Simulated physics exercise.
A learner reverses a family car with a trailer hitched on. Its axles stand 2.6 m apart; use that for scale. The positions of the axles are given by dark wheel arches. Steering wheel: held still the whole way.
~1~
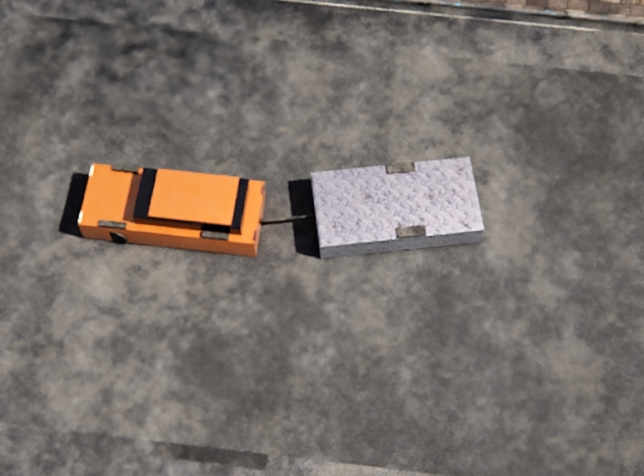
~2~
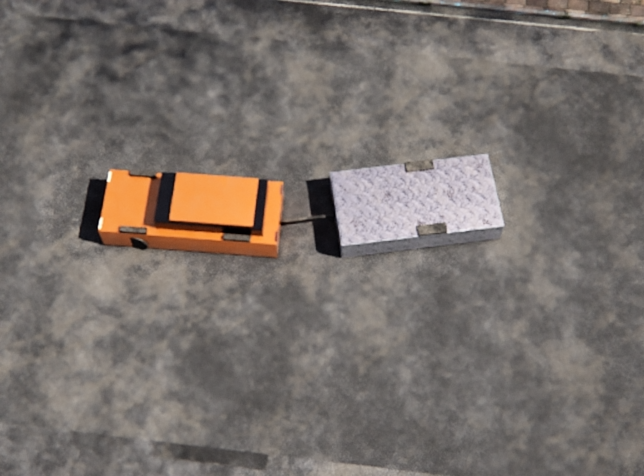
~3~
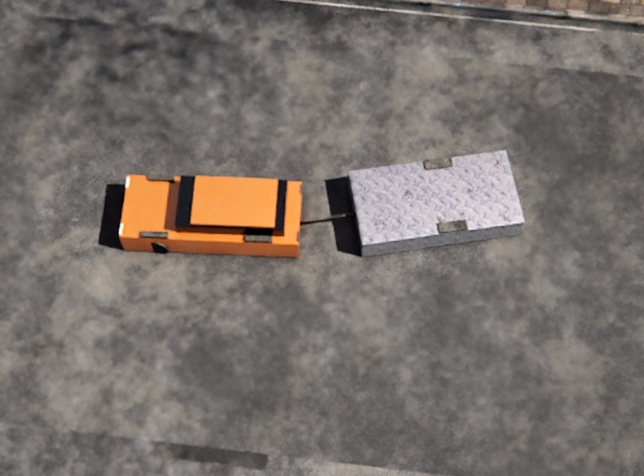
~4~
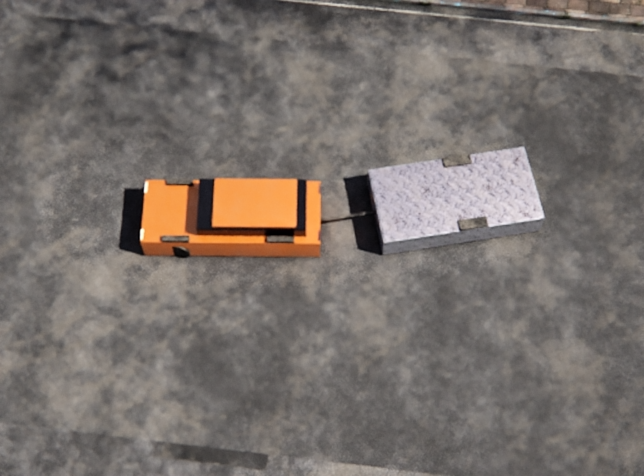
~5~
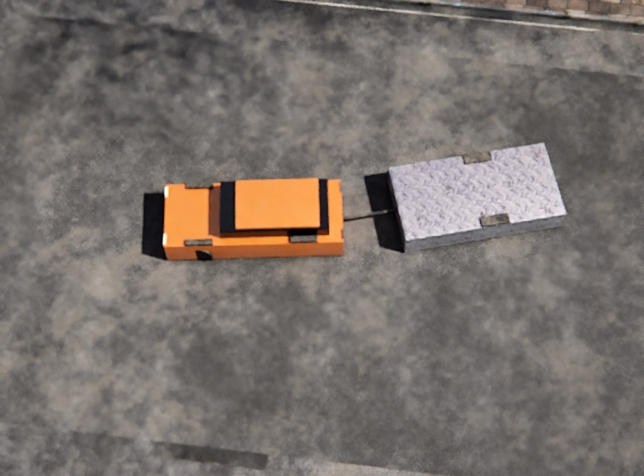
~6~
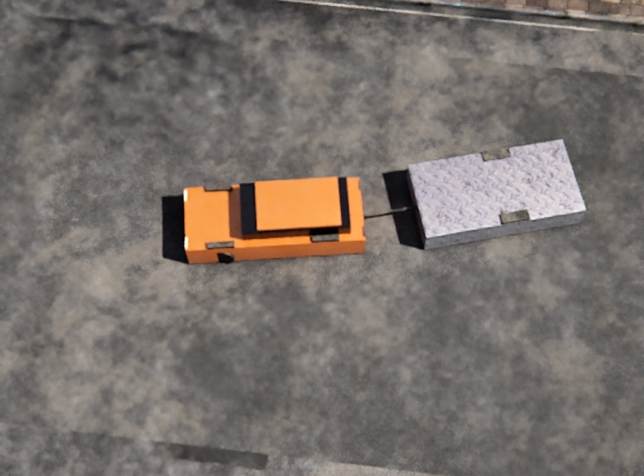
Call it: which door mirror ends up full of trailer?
The left mirror.
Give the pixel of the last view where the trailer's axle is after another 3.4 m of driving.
About (631, 166).
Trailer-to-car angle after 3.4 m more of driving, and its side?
Folded close to 15° to the left of it.
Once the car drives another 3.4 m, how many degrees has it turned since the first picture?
Roughly 24° from where it started.
With 1.7 m more driven, the tail is in line with the car, the car has turned 18° and the trailer's axle is at (568, 174) of the last picture.
With 3.4 m more driven, the tail is 13° to the car's left, the car has turned 25° and the trailer's axle is at (631, 166) of the last picture.
With 5.1 m more driven, the tail is 32° to the car's left, the car has turned 32° and the trailer's axle is out of the picture.
With 6.8 m more driven, the tail is 60° to the car's left, the car has turned 39° and the trailer's axle is out of the picture; it has jack-knifed.
